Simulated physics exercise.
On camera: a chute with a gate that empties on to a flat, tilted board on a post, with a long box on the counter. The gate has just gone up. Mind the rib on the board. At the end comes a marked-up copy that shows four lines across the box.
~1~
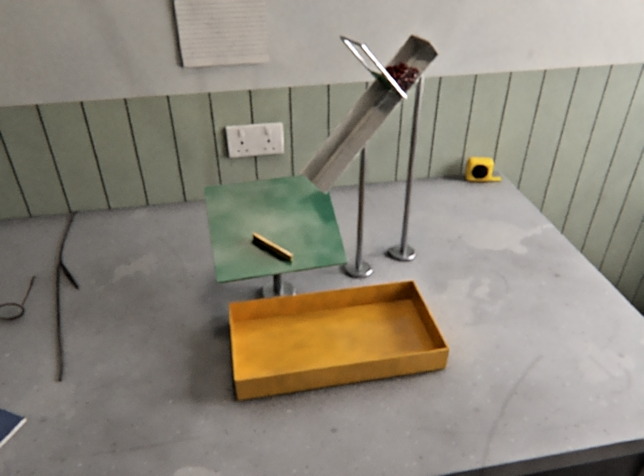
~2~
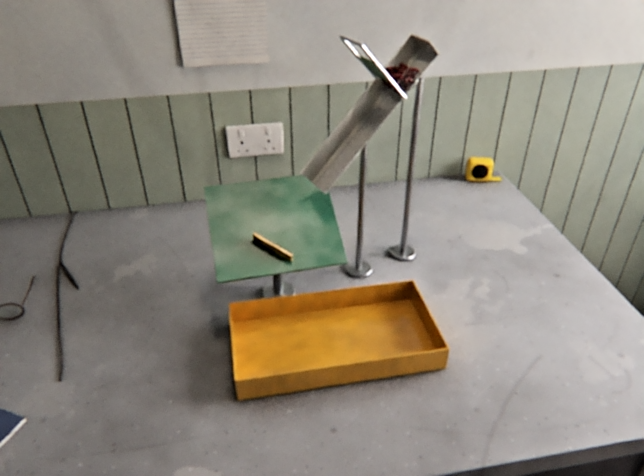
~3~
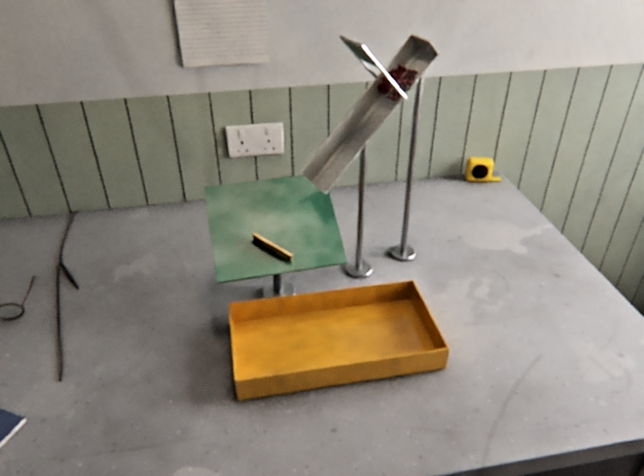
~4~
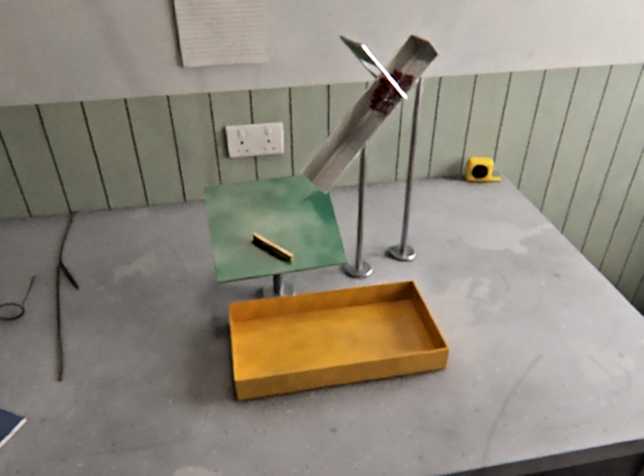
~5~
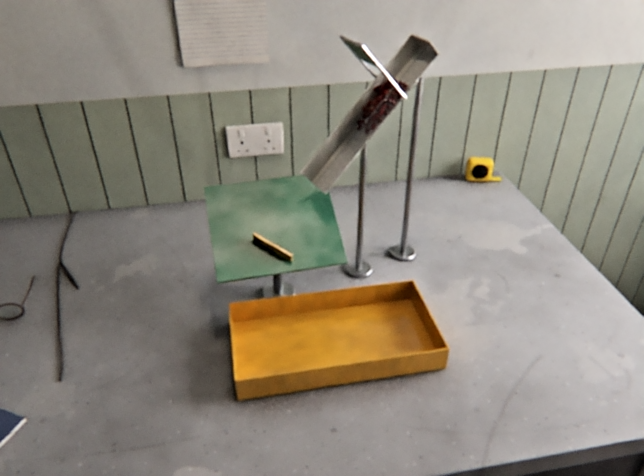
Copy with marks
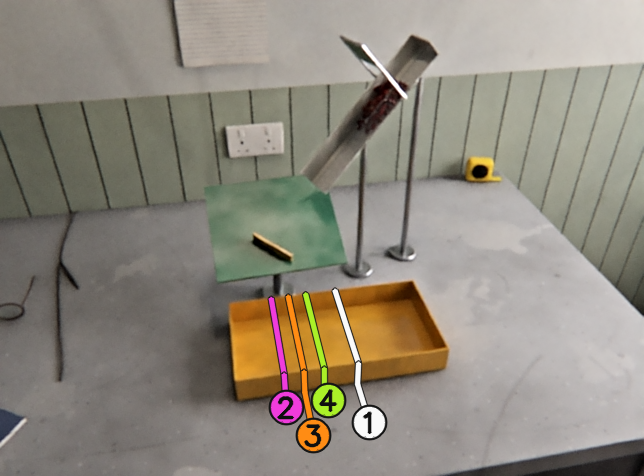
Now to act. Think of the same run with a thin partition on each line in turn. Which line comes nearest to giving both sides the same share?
Use line 4.
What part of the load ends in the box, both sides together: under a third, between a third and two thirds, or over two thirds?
It is between a third and two thirds.
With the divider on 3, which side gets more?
The right side.
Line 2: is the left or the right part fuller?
Right.
On the marked copy, line 1 crosses the front rim at (358, 362); line 2 crosses the front rim at (284, 373); line 3 crosses the front rim at (303, 370); line 4 crosses the front rim at (324, 367).
Choosing 1, of what is caught, the whole lot on the left of the divider, none at all on the right.
Choosing 2, of what is caught, close to a quarter on the left of the divider, the bulk on the right.
Choosing 3, of what is caught, close to a quarter on the left of the divider, the bulk on the right.
Choosing 4, of what is caught, close to half on the left of the divider, close to half on the right.
